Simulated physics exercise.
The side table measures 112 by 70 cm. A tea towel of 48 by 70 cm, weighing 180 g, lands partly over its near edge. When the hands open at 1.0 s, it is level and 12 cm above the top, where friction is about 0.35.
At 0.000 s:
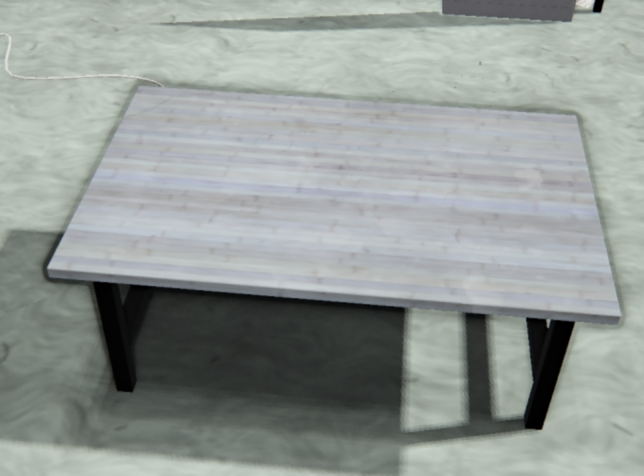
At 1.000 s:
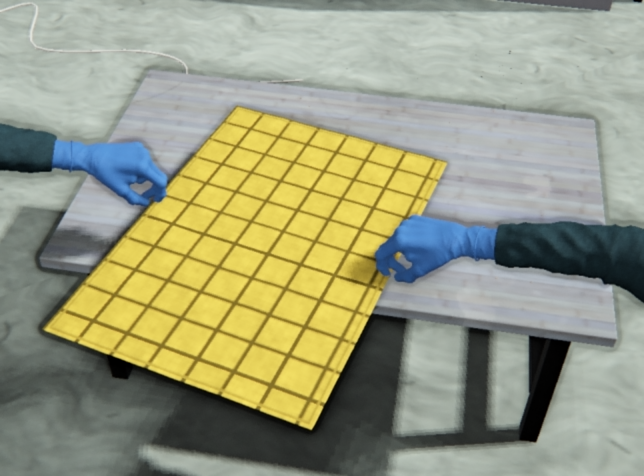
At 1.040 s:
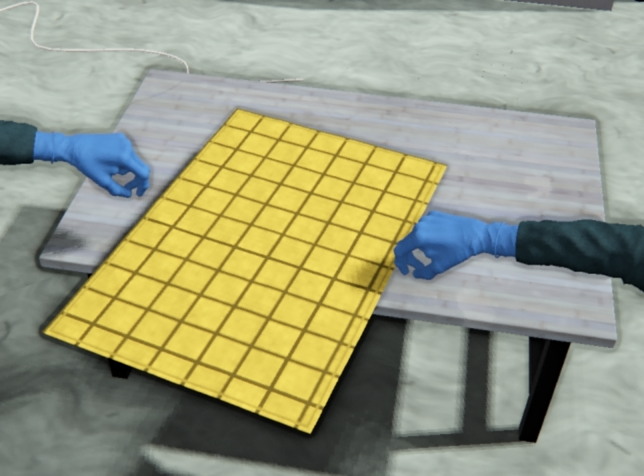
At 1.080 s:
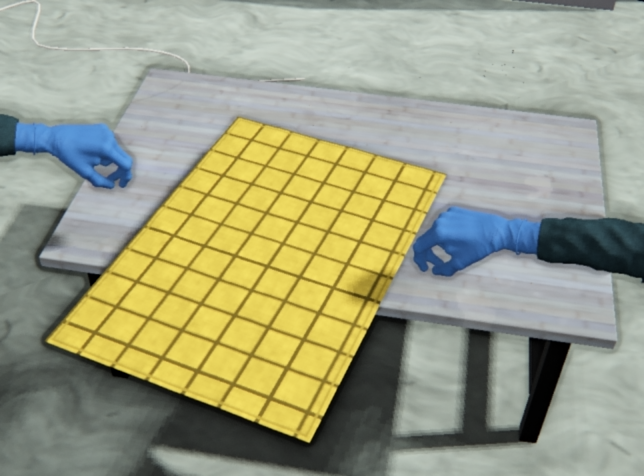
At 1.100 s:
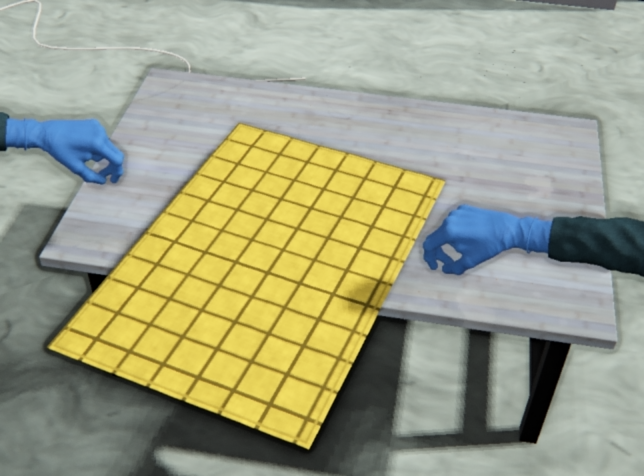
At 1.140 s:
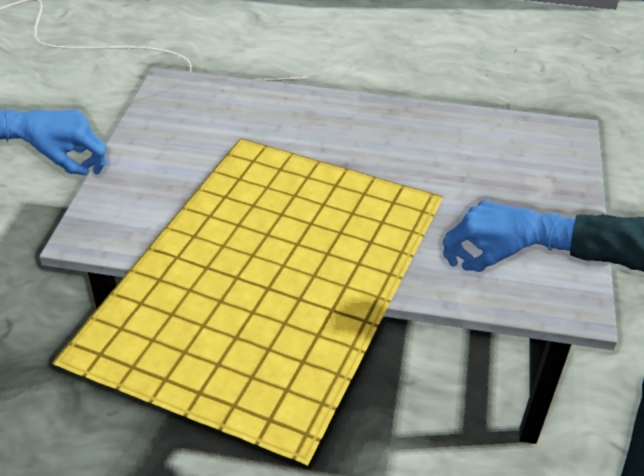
Two blue-gloved hands opening and drawing apart as a yellow checked cloth sinks slightly, still flat, over a grey wooden table's near edge.
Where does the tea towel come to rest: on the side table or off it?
Gone.
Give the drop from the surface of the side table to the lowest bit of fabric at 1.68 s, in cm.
About 44 cm.
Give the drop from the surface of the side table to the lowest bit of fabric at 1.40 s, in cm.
About 44 cm.
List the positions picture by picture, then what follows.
Shows, the bare side table, in the first frame.
Shows, tea towel corners (43, 330) (237, 106) (447, 162) (311, 430), in the second frame.
Shows, tea towel corners (43, 333) (237, 109), in the third frame.
Shows, tea towel corners (45, 341) (238, 117), in the fourth frame.
Shows, tea towel corners (47, 348) (239, 123), in the fifth frame.
Shows, tea towel corners (52, 364) (241, 139) (443, 197) (307, 465), in the sixth frame.
At 1.4 s, 40 % of the tea towel is still over the top.
At 1.7 s, 0 % of the tea towel is still over the top.
At 1.9 s, 0 % of the tea towel is still over the top.
At 2.2 s, 0 % of the tea towel is still over the top.
At 4.4 s, 0 % of the tea towel is still over the top.
